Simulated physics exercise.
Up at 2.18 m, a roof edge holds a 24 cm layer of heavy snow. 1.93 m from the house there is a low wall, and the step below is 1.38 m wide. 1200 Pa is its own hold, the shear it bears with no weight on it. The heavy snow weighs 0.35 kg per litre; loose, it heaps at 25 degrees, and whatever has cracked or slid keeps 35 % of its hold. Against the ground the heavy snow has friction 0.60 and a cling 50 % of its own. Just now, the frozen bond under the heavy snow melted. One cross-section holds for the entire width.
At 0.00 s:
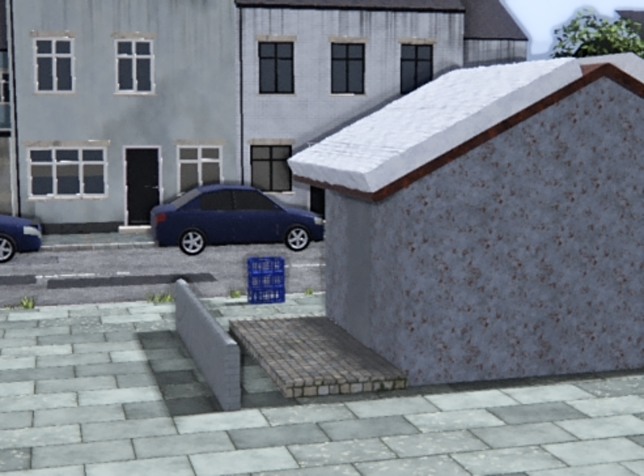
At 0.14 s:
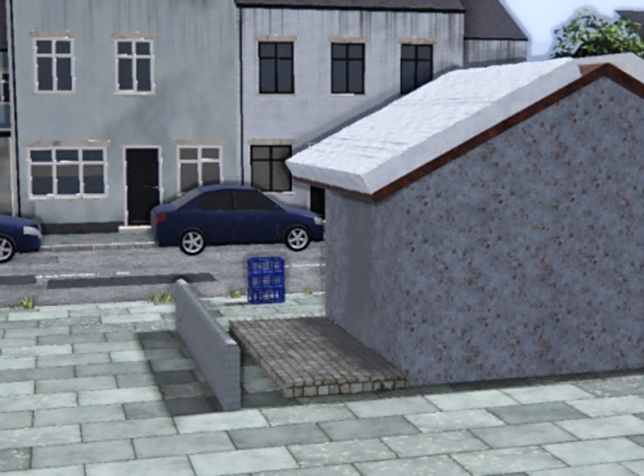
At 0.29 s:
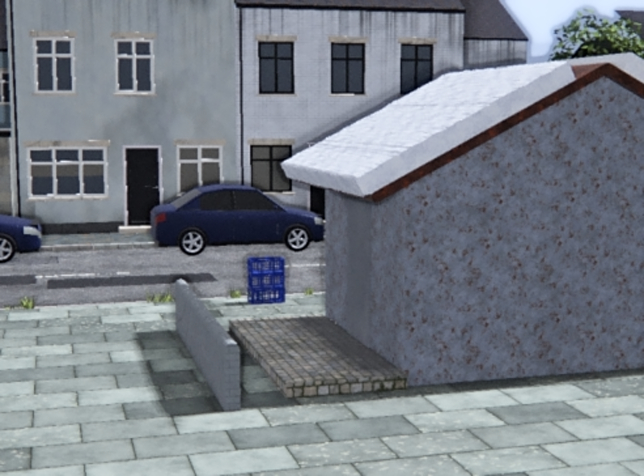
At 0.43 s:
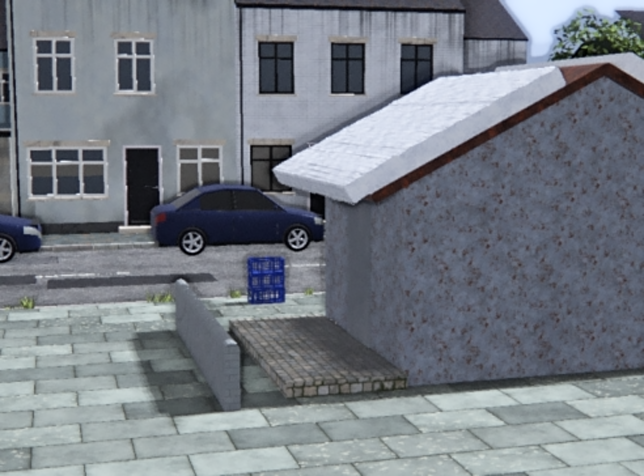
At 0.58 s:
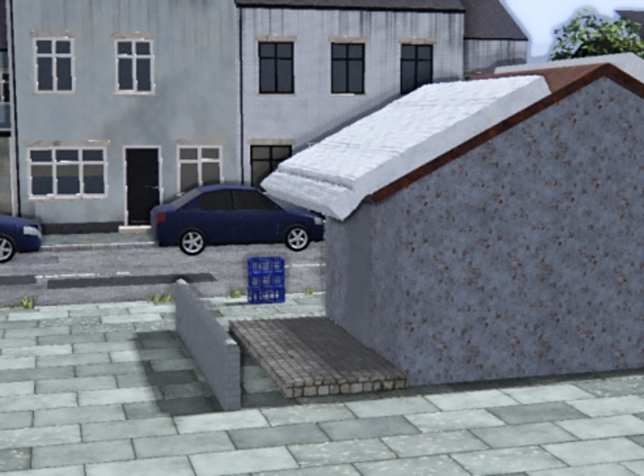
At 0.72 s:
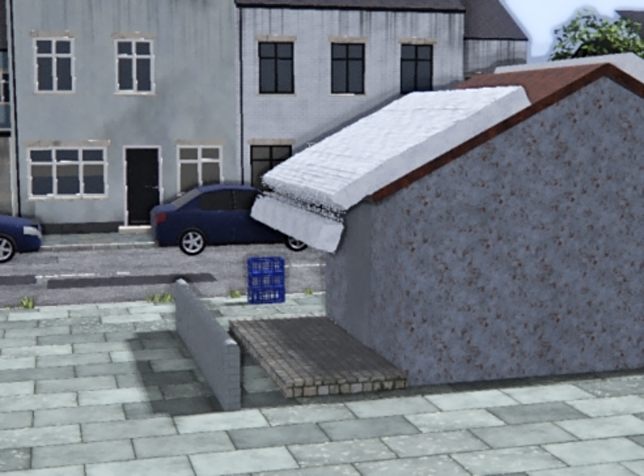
A paved yard beside a street of grey and whitish terraced houses is seen from slightly above, in a view that stays still. A speckled grey outbuilding with a snow-covered, reddish-brown roof stands at right, beside a low wall, a cobbled step and a blue crate, with dark blue cars behind. The thick white snow slides slowly down the roof to the left, baring the upper roof, then cracks and bends downward at the eaves.
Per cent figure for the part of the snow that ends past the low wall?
Close to 24 percent.
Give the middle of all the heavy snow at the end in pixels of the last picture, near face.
Look near (238, 377) in the final picture.
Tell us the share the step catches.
Something close to 16 in a hundred.
After 1.14 s, 58 % is still on the roof and 0 % is past the low wall.
After 1.62 s, none is still on the roof and 2 % is past the low wall.
After 2.11 s, none is still on the roof and 24 % is past the low wall.
After 2.60 s, none is still on the roof and 24 % is past the low wall.
After 2.80 s, at the end, none is still on the roof and 24 % is past the low wall.
